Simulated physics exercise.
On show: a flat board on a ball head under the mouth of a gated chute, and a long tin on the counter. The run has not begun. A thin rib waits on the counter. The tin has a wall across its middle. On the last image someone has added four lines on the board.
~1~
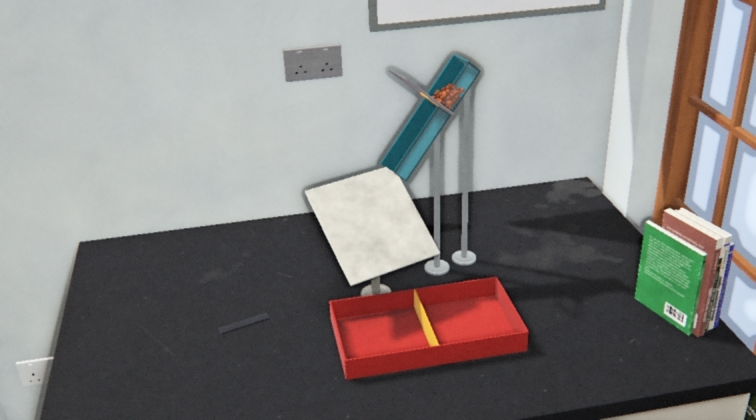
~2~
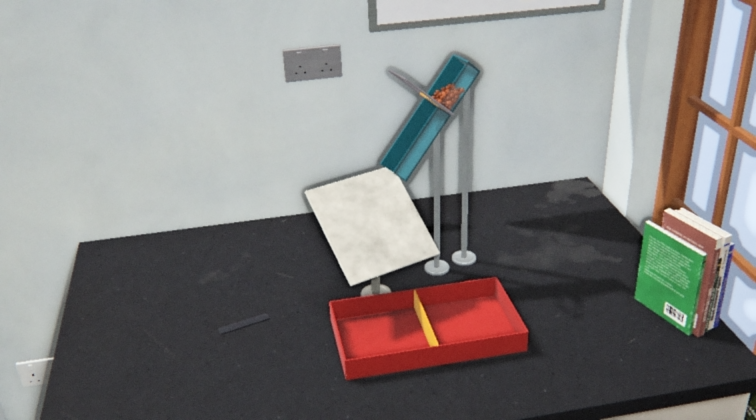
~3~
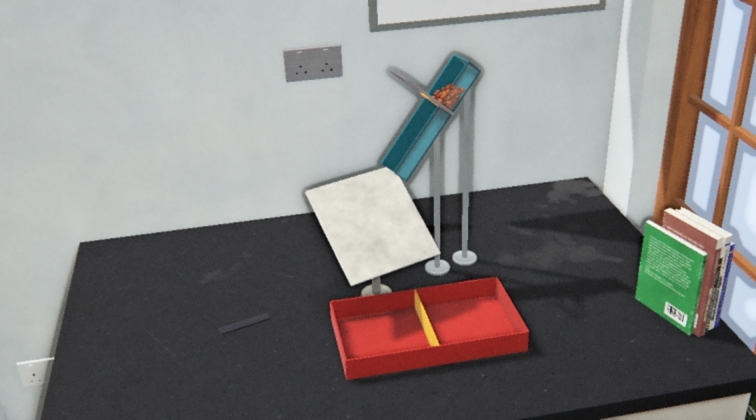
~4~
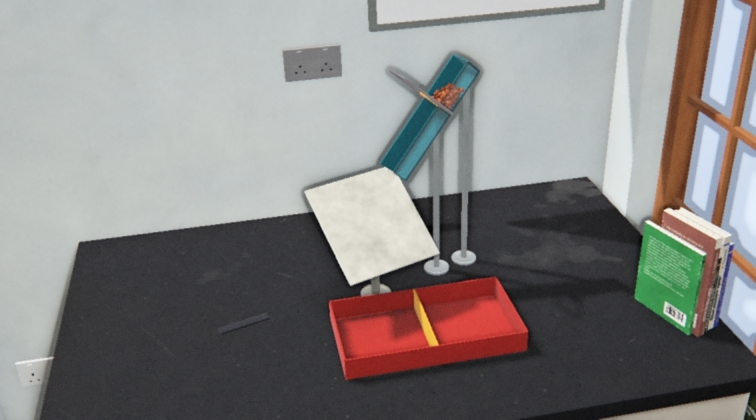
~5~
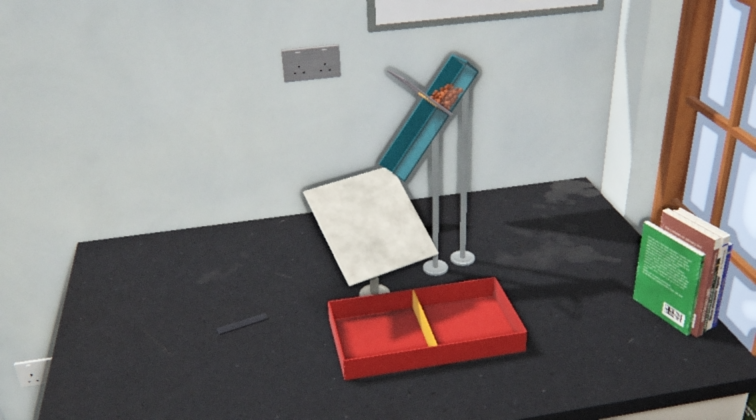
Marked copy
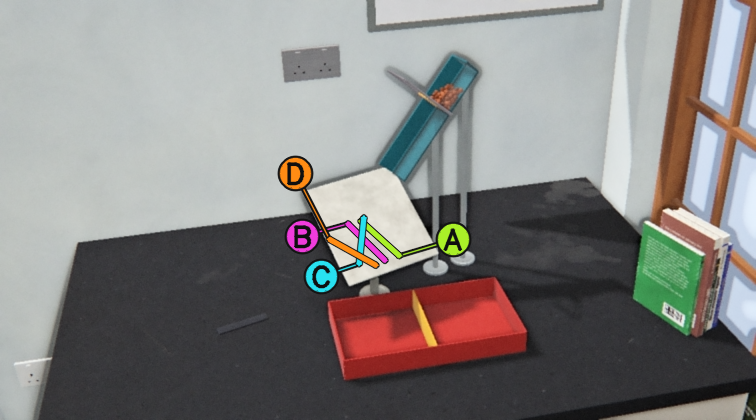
Nothing moves apart from a very slight shift of the view: orange-brown pellets sit behind a closed gate in a raised teal chute, above a tilted pale board, a divided red tin and a thin dark strip on the black counter.
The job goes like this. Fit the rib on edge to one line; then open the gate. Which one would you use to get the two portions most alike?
I would pick line B.
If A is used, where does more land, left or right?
More lands on the right.
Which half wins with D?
Left.
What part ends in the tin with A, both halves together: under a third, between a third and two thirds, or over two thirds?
Over two thirds.
On the marked copy, line A from (360, 221) to (399, 255); line B from (347, 223) to (384, 260); line C from (363, 217) to (359, 263); line D from (329, 239) to (375, 265).
With A, of what is caught, about a tenth in the left half, the larger part in the right.
With B, of what is caught, roughly half in the left half, roughly half in the right.
With C, of what is caught, almost all in the left half, about a tenth in the right.
With D, of what is caught, the larger part in the left half, roughly a quarter in the right.
